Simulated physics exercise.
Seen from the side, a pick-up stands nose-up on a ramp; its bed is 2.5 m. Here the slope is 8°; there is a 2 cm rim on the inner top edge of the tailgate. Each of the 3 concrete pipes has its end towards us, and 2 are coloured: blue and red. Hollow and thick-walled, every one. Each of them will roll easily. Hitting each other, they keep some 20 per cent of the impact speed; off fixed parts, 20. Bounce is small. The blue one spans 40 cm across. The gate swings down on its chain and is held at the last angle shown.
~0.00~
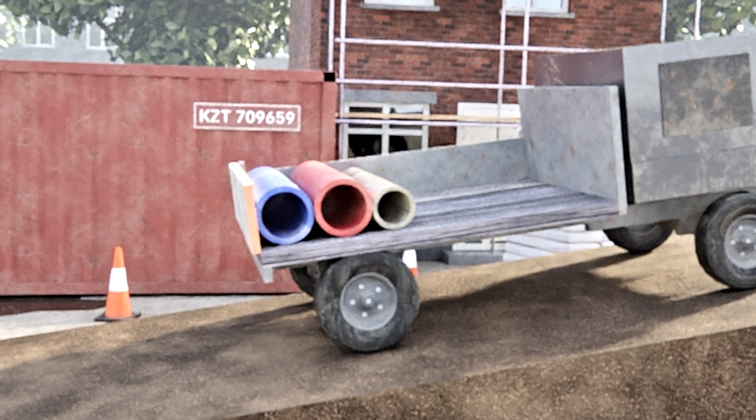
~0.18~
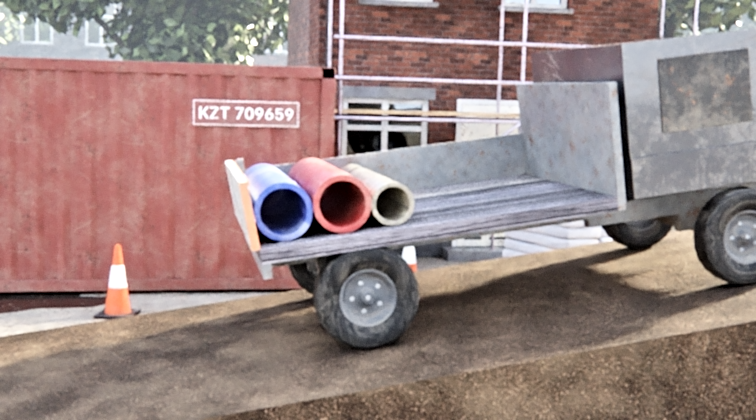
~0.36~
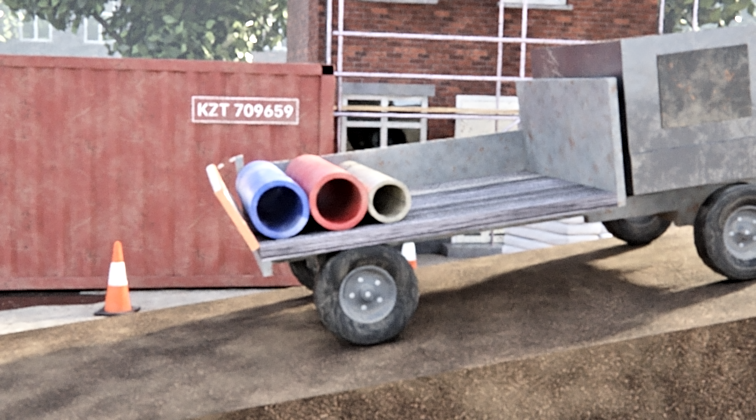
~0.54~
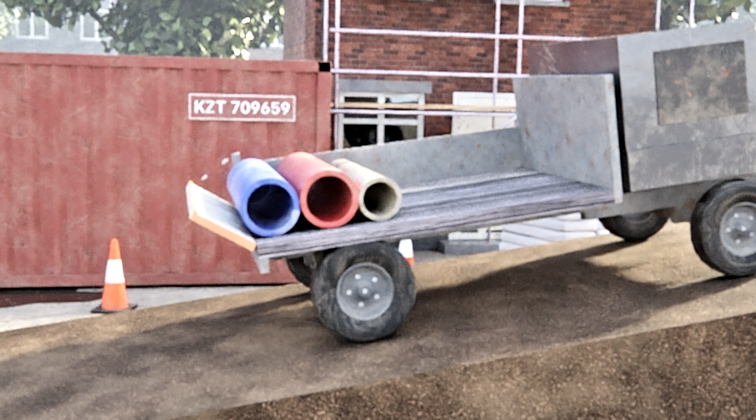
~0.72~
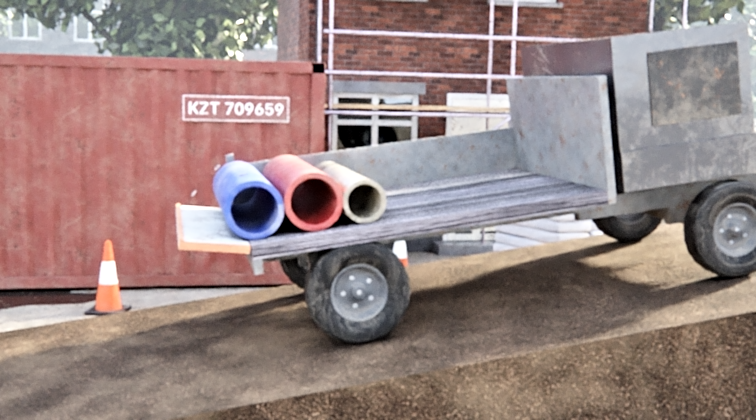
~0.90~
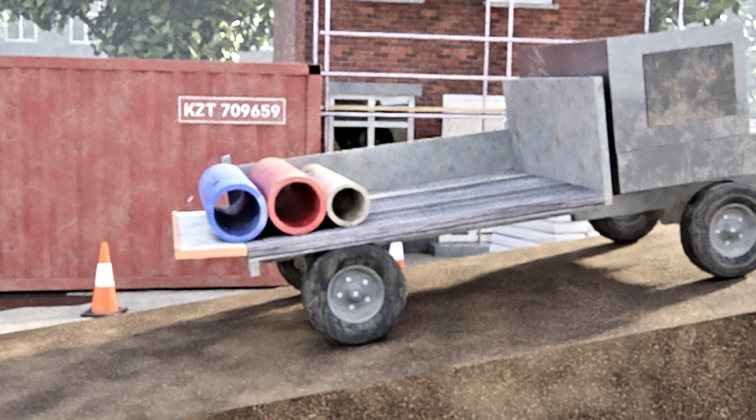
The tailgate of a pick-up parked nose-up on a slope swung down until it lay almost level, and the blue, red and pale pipes on the bed then shifted slightly left towards it.
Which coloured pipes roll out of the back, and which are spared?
Result - blue goes over the tail; red goes over the tail.
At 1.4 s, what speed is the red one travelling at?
0.6 m/s, give or take.
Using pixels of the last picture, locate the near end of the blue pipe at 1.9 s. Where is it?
Its near end sits close to (148, 228).
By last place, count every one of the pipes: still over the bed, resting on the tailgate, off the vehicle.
In that order: 0, 0, 3.
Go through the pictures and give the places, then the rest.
The first picture shows blue at (285, 216), red at (344, 208); gate 82° above level, tip at (248, 188); 3 of the 3 make up the bottom layer on the bed.
The second picture shows blue at (284, 212), red at (343, 204); gate 78° above level, tip at (243, 185).
The third picture shows blue at (280, 210), red at (339, 201); gate 57° above level, tip at (220, 193).
The fourth picture shows blue at (271, 208), red at (330, 199); gate 28° above level, tip at (194, 216).
The fifth picture shows blue at (255, 211), red at (314, 202); gate 4° above level, tip at (182, 245).
The sixth picture shows blue at (238, 214), red at (298, 205); gate 2° below level, tip at (179, 254).
After 1.4 s, blue is on the gate, 30 cm past the hinge, rolling left; red is on the bed, 10 cm short of the hinge, rolling left; 0 out so far.
After 1.9 s, blue is dropping off the gate; red is on the gate, 20 cm past the hinge, rolling left; 1 out so far.
After 2.6 s, blue is out on the ground; red is dropping off the gate; 2 out so far.
At rest (5.7 s), blue is off the vehicle; red is out on the ground; 3 out so far.
